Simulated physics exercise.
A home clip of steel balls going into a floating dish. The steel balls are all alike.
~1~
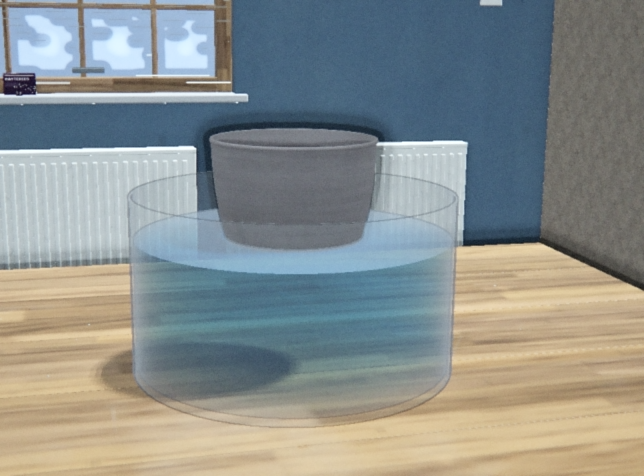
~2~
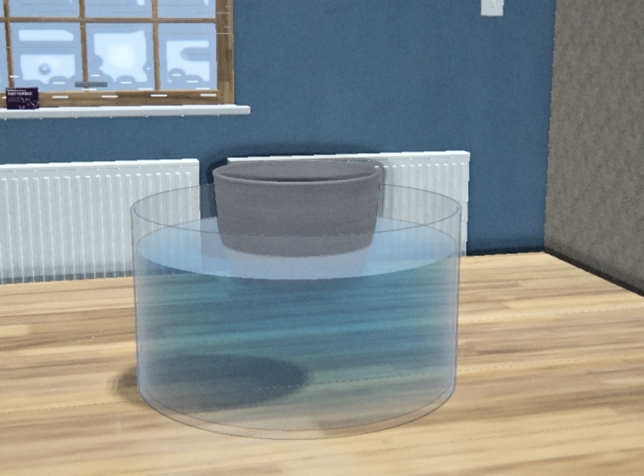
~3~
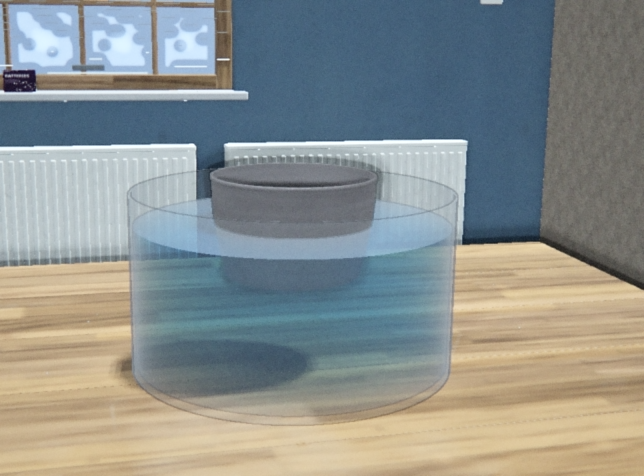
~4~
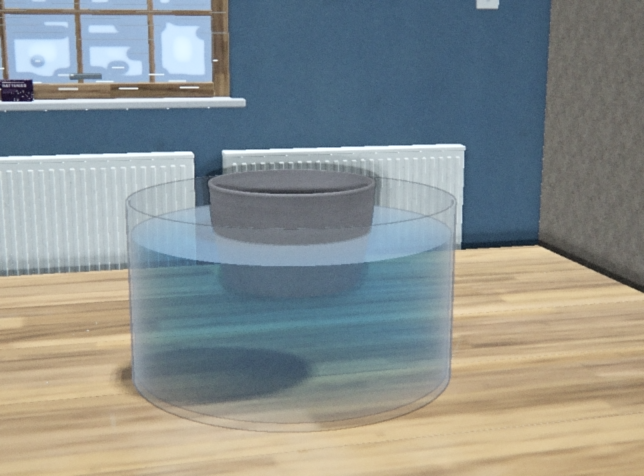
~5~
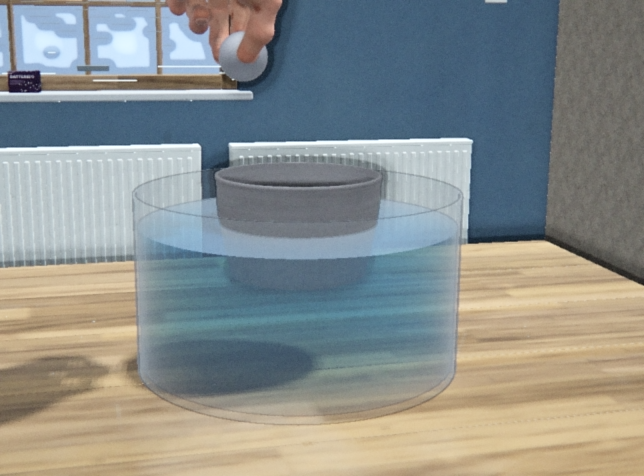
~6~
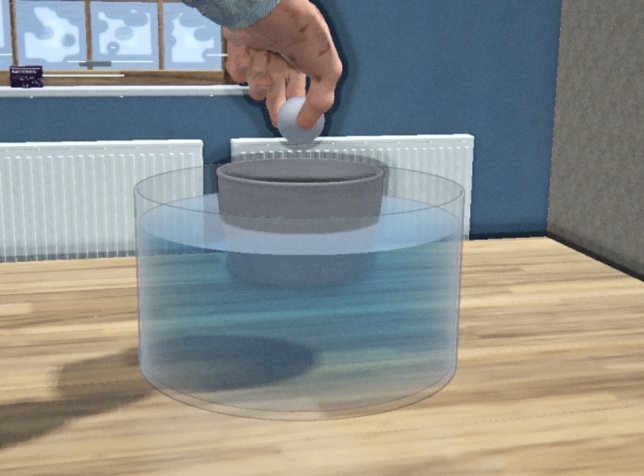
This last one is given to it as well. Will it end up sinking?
No, it stays on the surface.
A moment on, the steel ball is in and the dish dips.
Further on, it steadies; about a third of its side above the surface.
When it is over, the dish floats; about a third of its side above the surface.
